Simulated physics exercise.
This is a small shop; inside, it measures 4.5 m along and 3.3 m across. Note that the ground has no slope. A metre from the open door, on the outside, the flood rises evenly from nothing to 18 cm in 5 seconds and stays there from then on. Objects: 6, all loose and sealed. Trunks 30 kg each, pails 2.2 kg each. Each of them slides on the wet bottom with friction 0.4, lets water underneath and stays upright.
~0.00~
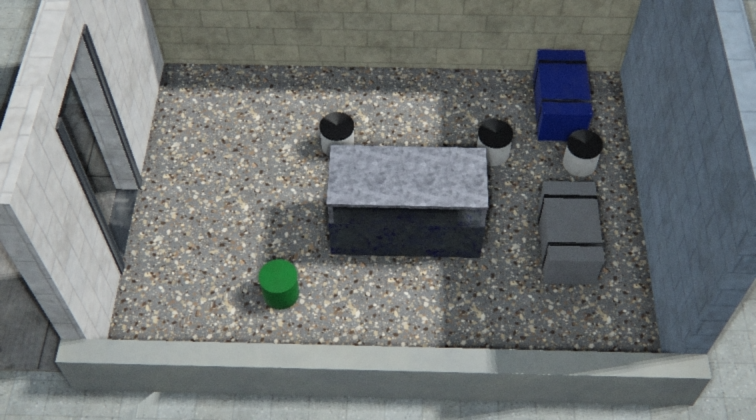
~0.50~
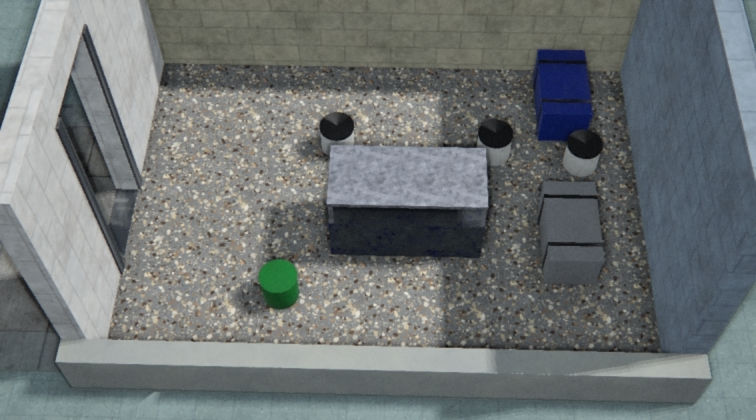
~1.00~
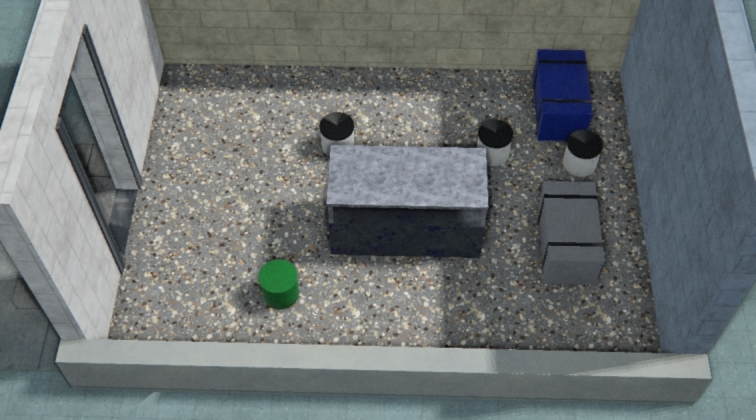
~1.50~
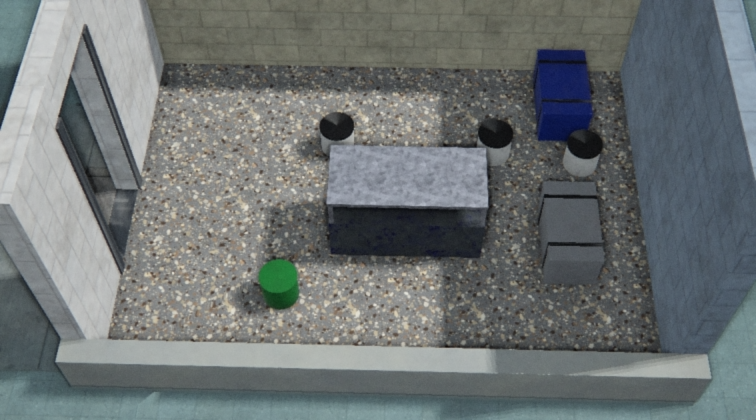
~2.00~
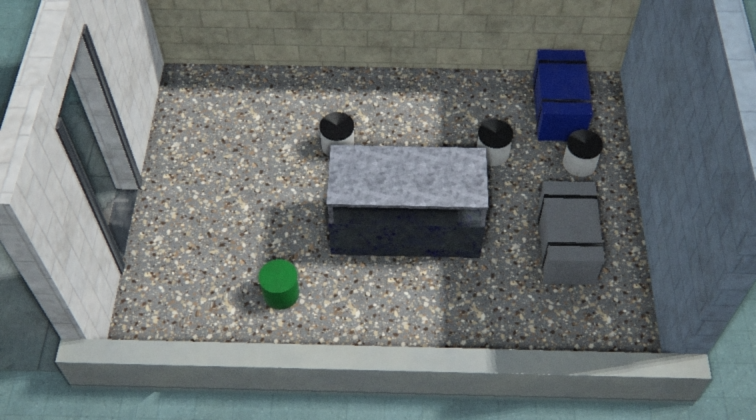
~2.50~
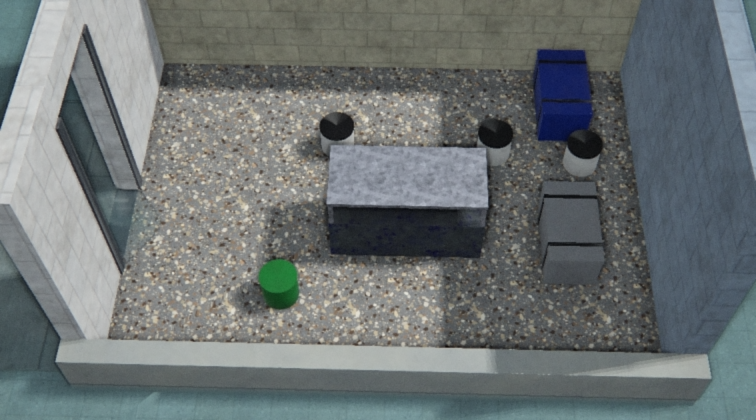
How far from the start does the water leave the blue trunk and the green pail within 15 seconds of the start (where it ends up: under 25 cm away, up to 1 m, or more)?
The blue trunk creeps a modest distance and the green pail covers a long distance.
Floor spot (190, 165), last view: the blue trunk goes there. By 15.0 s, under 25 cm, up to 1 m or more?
Here it is nearly still.
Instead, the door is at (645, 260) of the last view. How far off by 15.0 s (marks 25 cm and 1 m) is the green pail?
You'd see the green pail wander off a long way.
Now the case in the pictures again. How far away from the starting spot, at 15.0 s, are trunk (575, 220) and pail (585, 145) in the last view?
In turn: 30 cm, 40 cm.
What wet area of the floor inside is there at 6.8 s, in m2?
About 10.0 m2 is covered.
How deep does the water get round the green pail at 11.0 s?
Near 6 cm deep.
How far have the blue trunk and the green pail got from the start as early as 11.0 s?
0 and 300 cm or so by then.
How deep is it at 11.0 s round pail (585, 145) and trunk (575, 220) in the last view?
I'd estimate 4 cm for the first and 6 cm for the second.
After 3.5 s the blue trunk is near (564, 81), 0.0 m from its start, aground; the green pail is near (278, 276), 0.0 m from its start, aground; 0 afloat.
After 6.8 s the blue trunk is near (564, 81), 0.0 m from its start, aground; the green pail is near (450, 337), 1.5 m from its start, afloat; 1 afloat.
After 11.0 s the blue trunk is near (564, 81), 0.0 m from its start, aground; the green pail is near (619, 208), 3.0 m from its start, afloat; 4 afloat.
After 15.0 s the blue trunk is near (538, 122), 0.6 m from its start, afloat; the green pail is near (585, 96), 3.3 m from its start, afloat; 6 afloat.
